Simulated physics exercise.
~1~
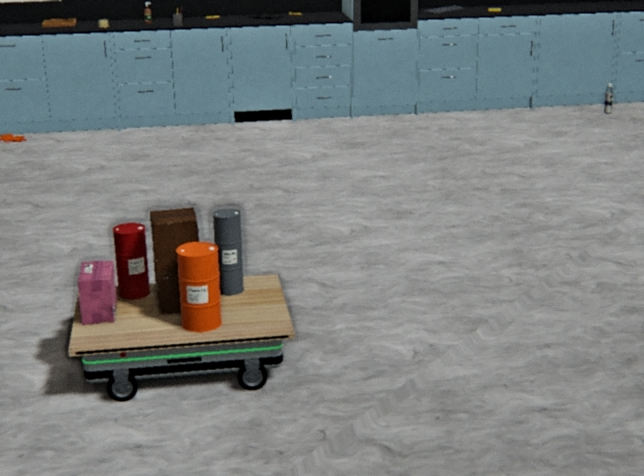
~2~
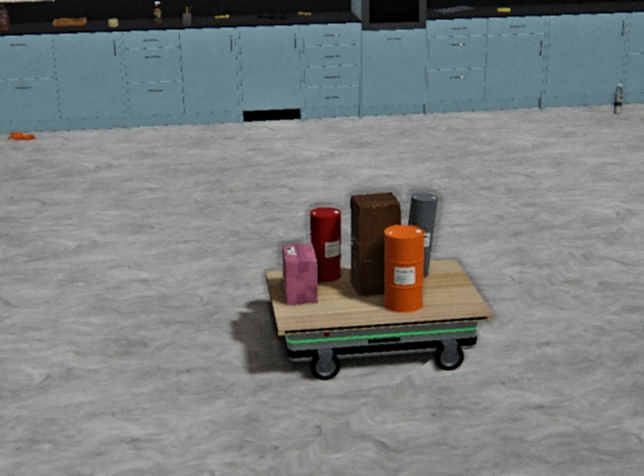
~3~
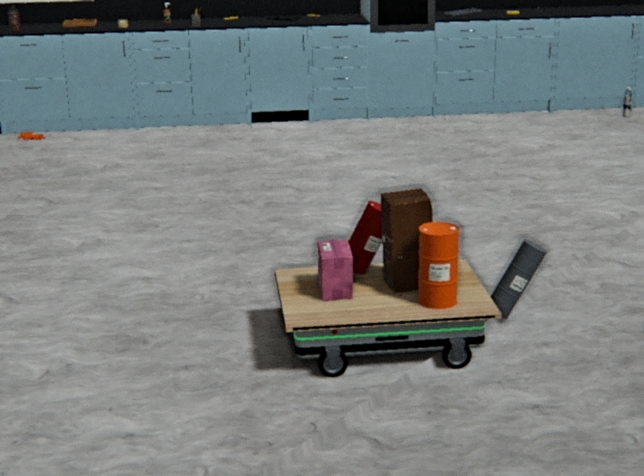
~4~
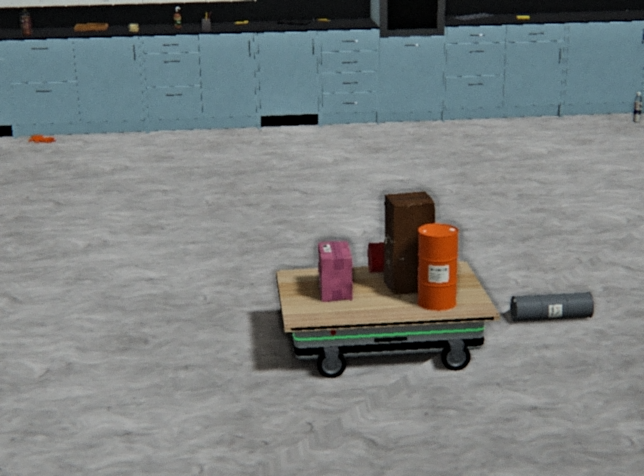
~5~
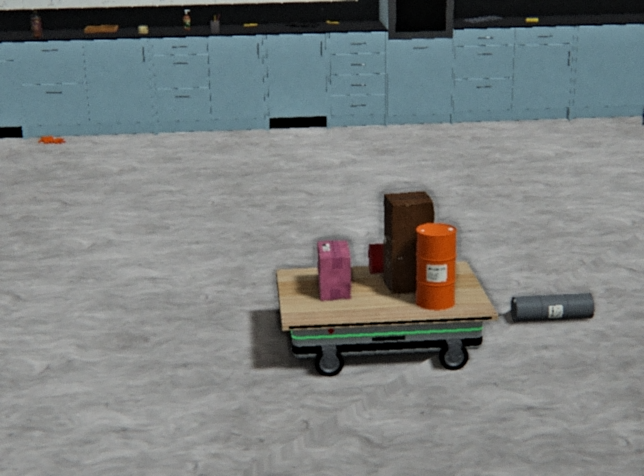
A low wheeled cart with a pale wooden deck rolls rightward across a grey floor, seen from slightly above with light blue cabinets along the back. It carries a pink parcel at the left, a red canister behind, a tall brown box in the middle, an orange canister in front and a grey canister at the right. As the cart comes to a halt, the grey canister tips off the right edge while the red one leans over. The grey canister ends on its side on the floor, and the red one lies behind the upright box, with the parcel and orange canister still standing aboard.
